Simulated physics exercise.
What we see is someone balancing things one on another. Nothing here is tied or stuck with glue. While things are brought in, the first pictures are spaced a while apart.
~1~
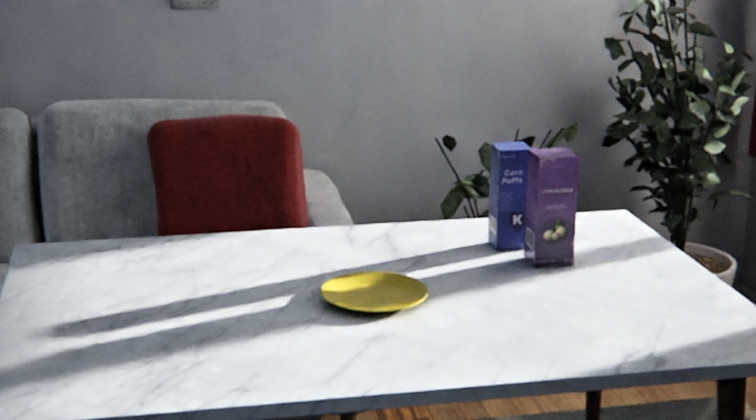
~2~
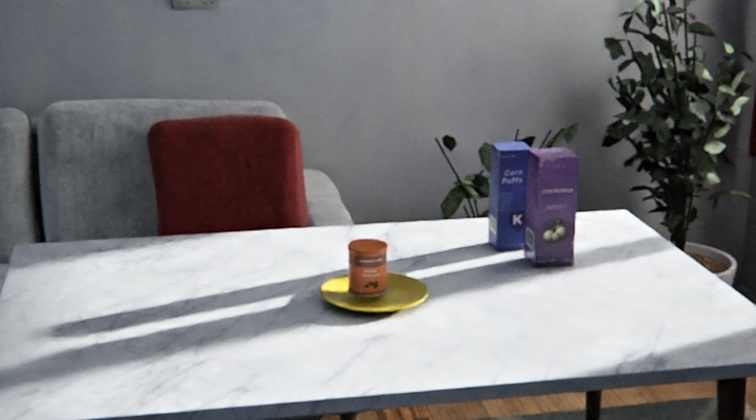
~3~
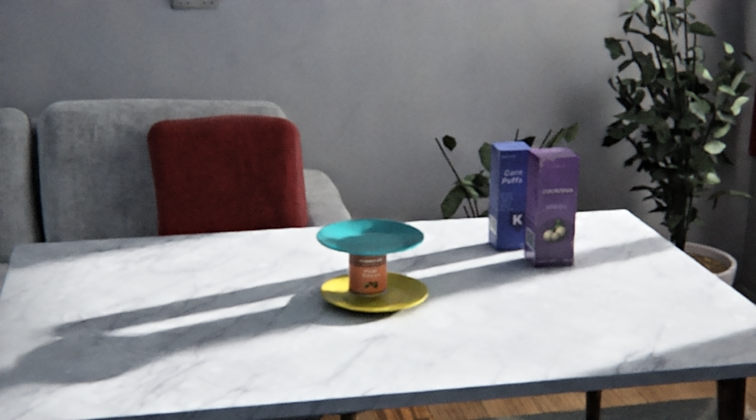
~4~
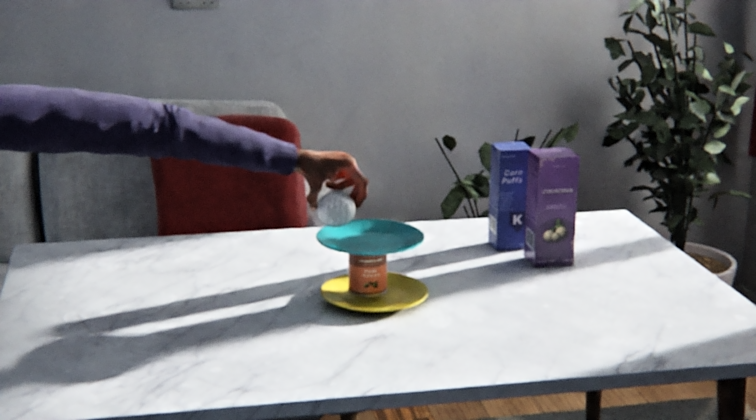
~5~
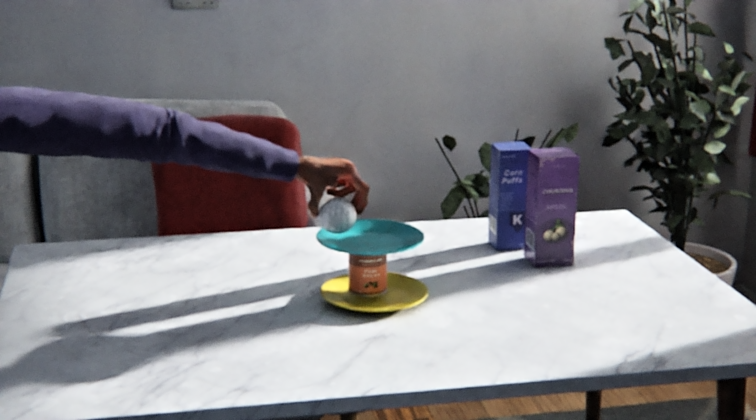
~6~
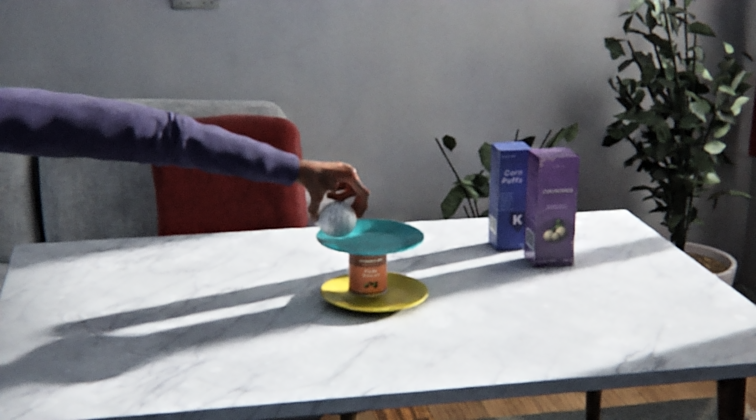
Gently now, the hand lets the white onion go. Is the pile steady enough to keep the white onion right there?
Yes, it keeps it there.
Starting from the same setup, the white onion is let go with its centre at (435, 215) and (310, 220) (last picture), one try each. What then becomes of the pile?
On the first go it collapses, and on the second it collapses.
Then, 0.40 s after the last picture, nothing has stirred.
Then, 1.20 s after the last picture, white onion resting near (337, 220).
At rest, all 6 in place. Seen from the same camera at the end, white onion near (337, 220). The pile stays up.
